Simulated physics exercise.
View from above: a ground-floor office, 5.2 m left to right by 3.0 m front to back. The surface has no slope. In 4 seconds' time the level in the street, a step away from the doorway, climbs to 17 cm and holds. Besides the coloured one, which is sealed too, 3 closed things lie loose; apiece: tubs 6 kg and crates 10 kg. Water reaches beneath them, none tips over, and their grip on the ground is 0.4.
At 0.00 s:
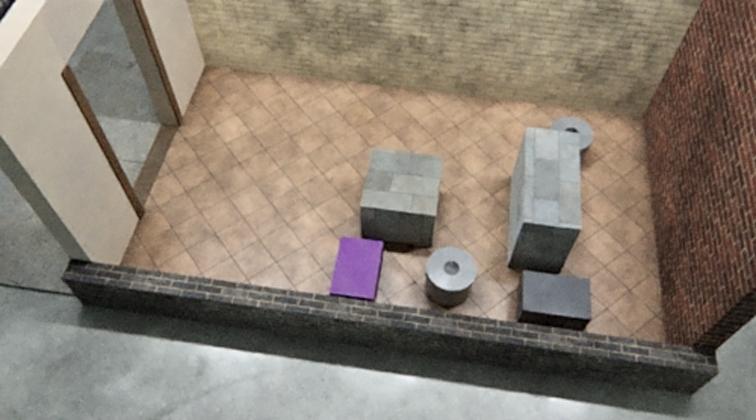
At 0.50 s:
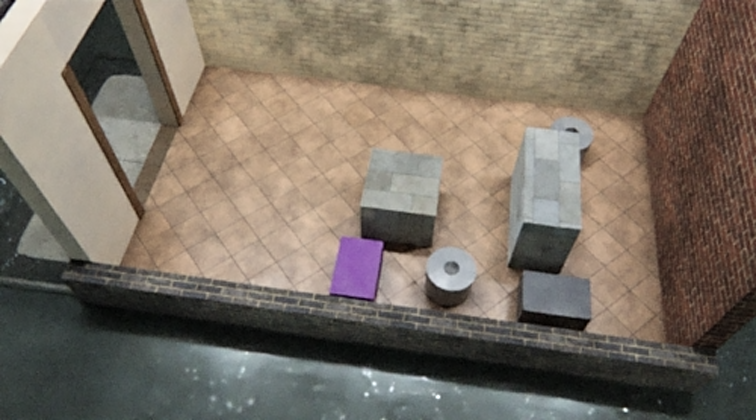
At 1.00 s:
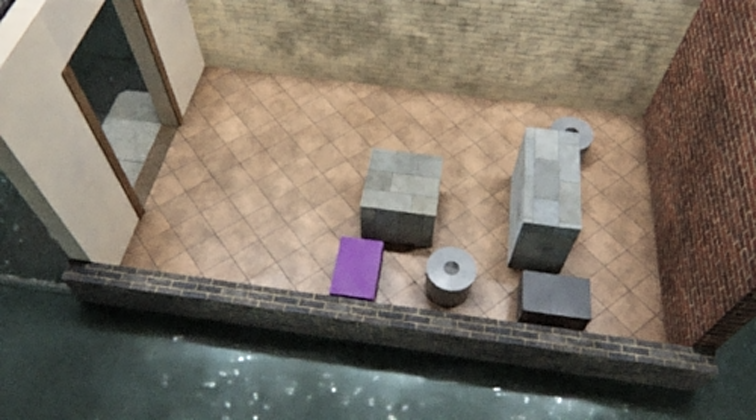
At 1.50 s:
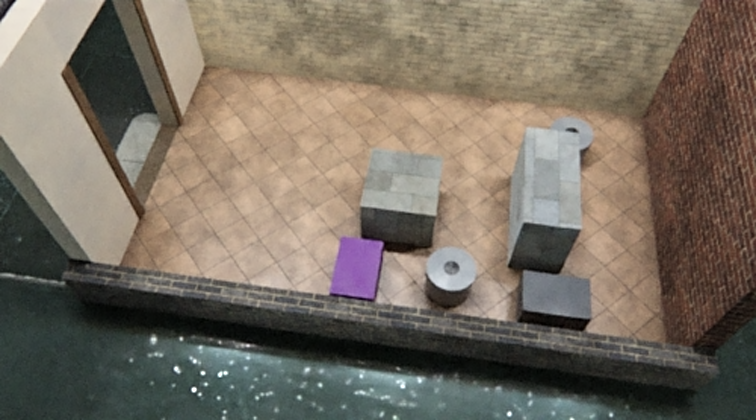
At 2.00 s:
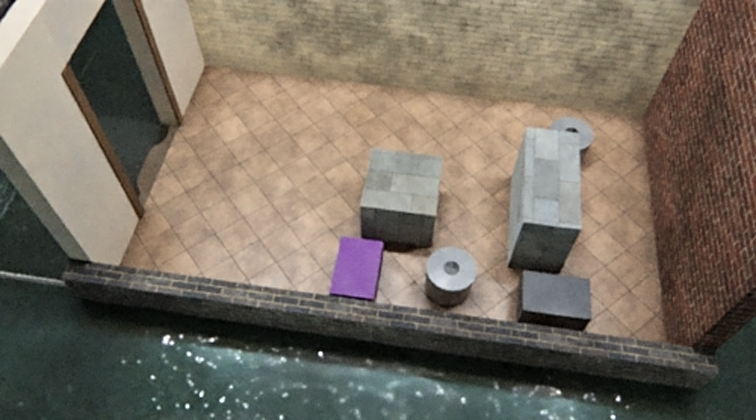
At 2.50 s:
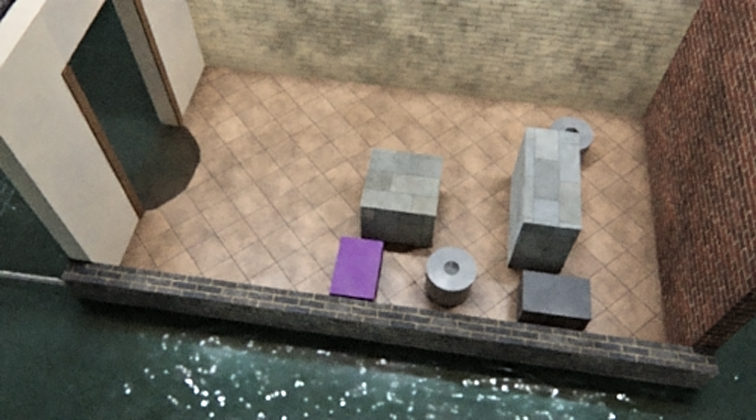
At first the tiled room and the grey ground outside its low brick wall are dry, with a purple block among grey blocks and round objects. Then dark, glinting water spreads outside, covers the pale patch beyond the doorway, and creeps just inside over the tiles, while every object stays still.
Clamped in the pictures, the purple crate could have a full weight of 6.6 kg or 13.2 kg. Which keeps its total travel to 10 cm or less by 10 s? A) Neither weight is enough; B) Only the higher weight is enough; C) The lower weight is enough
Option A: Neither weight is enough.
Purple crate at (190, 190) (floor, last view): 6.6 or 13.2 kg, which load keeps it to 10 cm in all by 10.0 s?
Here both come up short.
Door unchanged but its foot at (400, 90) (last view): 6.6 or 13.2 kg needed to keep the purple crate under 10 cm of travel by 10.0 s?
Moved there, neither choice works.
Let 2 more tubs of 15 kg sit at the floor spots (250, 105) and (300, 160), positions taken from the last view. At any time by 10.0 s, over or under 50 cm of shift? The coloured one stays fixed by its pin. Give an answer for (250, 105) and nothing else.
As it turns out, it moves not that far.
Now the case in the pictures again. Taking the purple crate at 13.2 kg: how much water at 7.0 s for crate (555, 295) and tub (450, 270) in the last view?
About 1 and 4 cm.
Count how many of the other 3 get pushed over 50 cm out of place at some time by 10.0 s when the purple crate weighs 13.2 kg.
I count 2 of them.
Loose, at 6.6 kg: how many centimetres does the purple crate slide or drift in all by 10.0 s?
Close to 140 centimetres all told.
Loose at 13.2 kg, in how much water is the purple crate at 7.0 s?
Something like 4 centimetres.
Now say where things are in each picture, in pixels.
In the first picture, the purple crate at (357, 267), on the bottom; 0.0 m2 under water; 0 of 4 have shifted.
In the second picture, the purple crate at (357, 267), on the bottom; 0.0 m2 under water; 0 of 4 have shifted.
In the third picture, the purple crate at (357, 267), on the bottom; 0.0 m2 under water; 0 of 4 have shifted.
In the fourth picture, the purple crate at (357, 267), on the bottom; 0.0 m2 under water; 0 of 4 have shifted.
In the fifth picture, the purple crate at (357, 267), on the bottom; water covers 0.0 m2; 0 of 4 have shifted.
In the sixth picture, the purple crate at (357, 267) rests on the ground; water covers 0.3 m2; 0 of 4 have shifted.
After 3.5 s the purple crate would be 0 cm from its start with 6.6 kg and 0 cm from its start with 13.2 kg; 0 cm of water round it then.
After 4.5 s the purple crate would be 0 cm from its start with 6.6 kg and 0 cm from its start with 13.2 kg; 0 cm of water round it then.
After 7.0 s the purple crate would be 84 cm from its start with 6.6 kg and 91 cm from its start with 13.2 kg; 4 cm of water round it then.
After 10.0 s the purple crate would be 126 cm from its start with 6.6 kg and 105 cm from its start with 13.2 kg; 6 cm of water round it then.
